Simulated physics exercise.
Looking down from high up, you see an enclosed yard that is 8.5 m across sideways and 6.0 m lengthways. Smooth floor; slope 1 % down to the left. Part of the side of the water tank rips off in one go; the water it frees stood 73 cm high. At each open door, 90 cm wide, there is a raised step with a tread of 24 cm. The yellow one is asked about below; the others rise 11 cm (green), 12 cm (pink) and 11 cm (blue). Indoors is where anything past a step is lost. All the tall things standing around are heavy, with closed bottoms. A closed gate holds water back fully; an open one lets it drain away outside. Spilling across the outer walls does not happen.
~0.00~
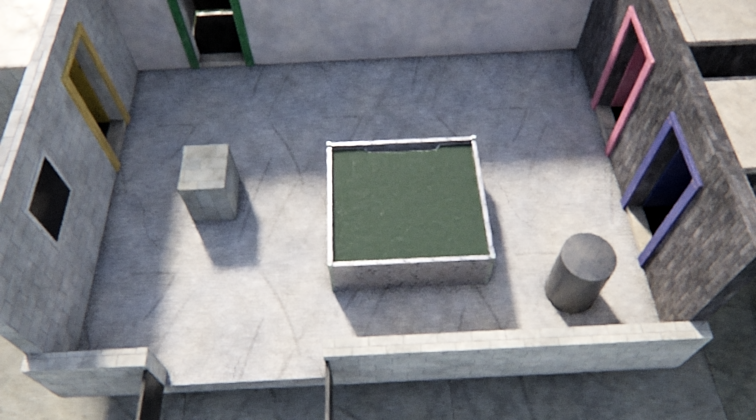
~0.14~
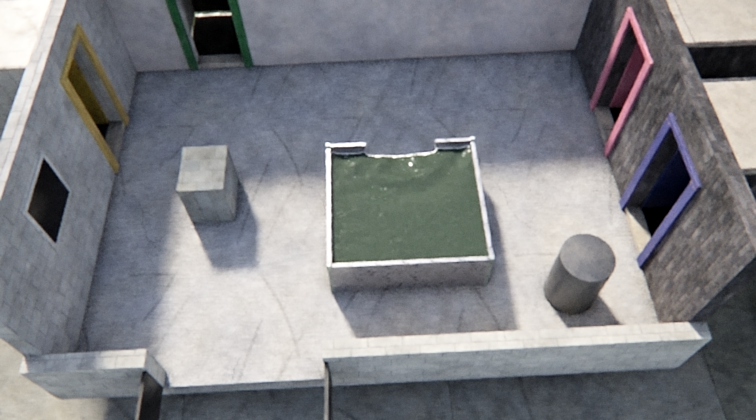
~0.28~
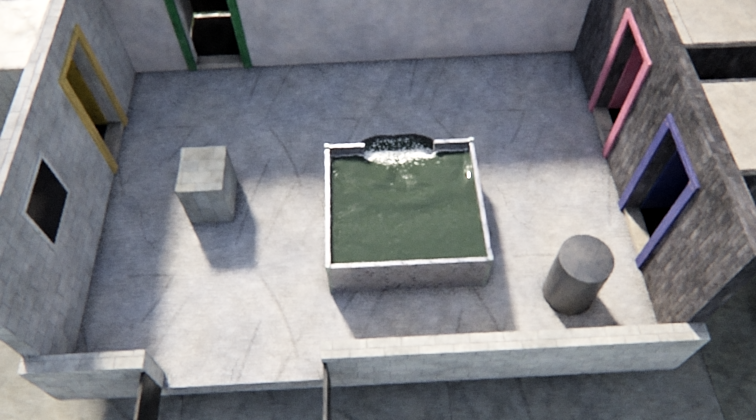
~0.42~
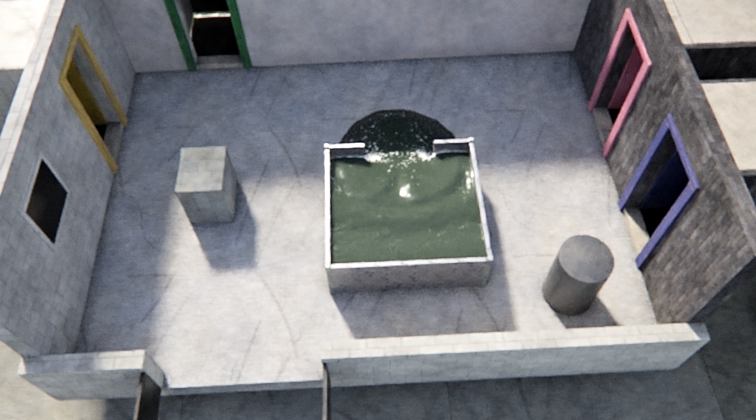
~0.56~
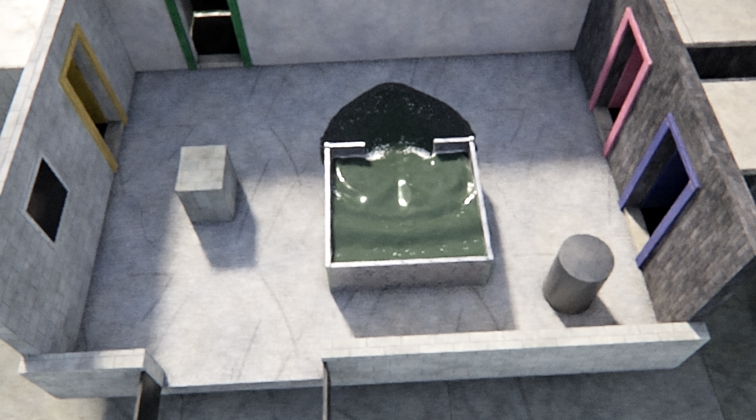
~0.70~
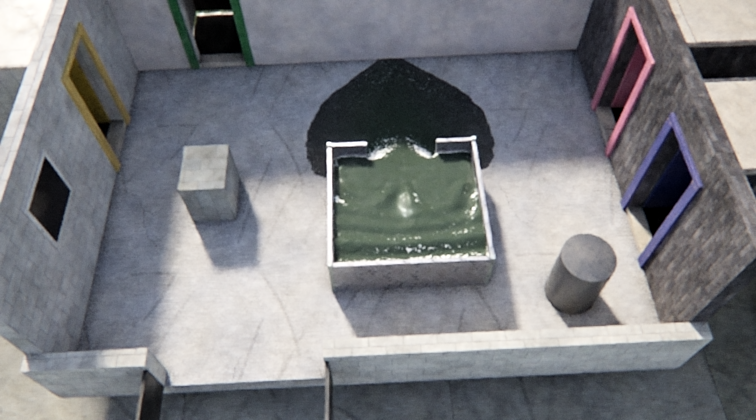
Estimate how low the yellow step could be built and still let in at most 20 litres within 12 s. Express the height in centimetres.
I would say 12.5 cm or so.
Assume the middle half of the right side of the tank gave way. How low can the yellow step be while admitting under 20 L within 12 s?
Then 7.5 cm.
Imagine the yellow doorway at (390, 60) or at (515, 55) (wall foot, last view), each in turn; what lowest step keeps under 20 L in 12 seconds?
About 31 cm for the first and 12.0 cm for the second.
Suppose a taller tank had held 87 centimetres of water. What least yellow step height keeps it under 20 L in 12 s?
Roughly 15 cm high.
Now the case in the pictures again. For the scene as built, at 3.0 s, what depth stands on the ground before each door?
Centimetres: Green = 10, pink = 7, blue = 0, yellow = 5.
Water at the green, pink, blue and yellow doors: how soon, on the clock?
Green at 1.8 seconds, pink at 2.6 seconds, blue at 3.6 seconds, yellow at 3.0 seconds.
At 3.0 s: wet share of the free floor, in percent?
About 35 per cent.
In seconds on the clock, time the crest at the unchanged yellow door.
Near 4.0 seconds.
After 1.4 s water covers 20 % of the floor, deepest (40 cm) near (399, 164); it has not reached the yellow door.
After 3.0 s water covers 35 % of the floor, deepest (32 cm) near (567, 51); 5 cm at the yellow door, 0 litres in over its 14 cm step.
After 12.0 s water covers 100 % of the floor, deepest (12 cm) near (73, 374); 9 cm at the yellow door, 10 litres in over its 14 cm step.
At the yellow door as built, the water arrived by 3.0 s and peaked near 17 cm at 4.0 s.
Run again over the same 12 s with other heights there, 45 litres in over 10.5 cm, 10 litres over 14 cm. The limit of 20 litres is kept from about 12.5 cm up.
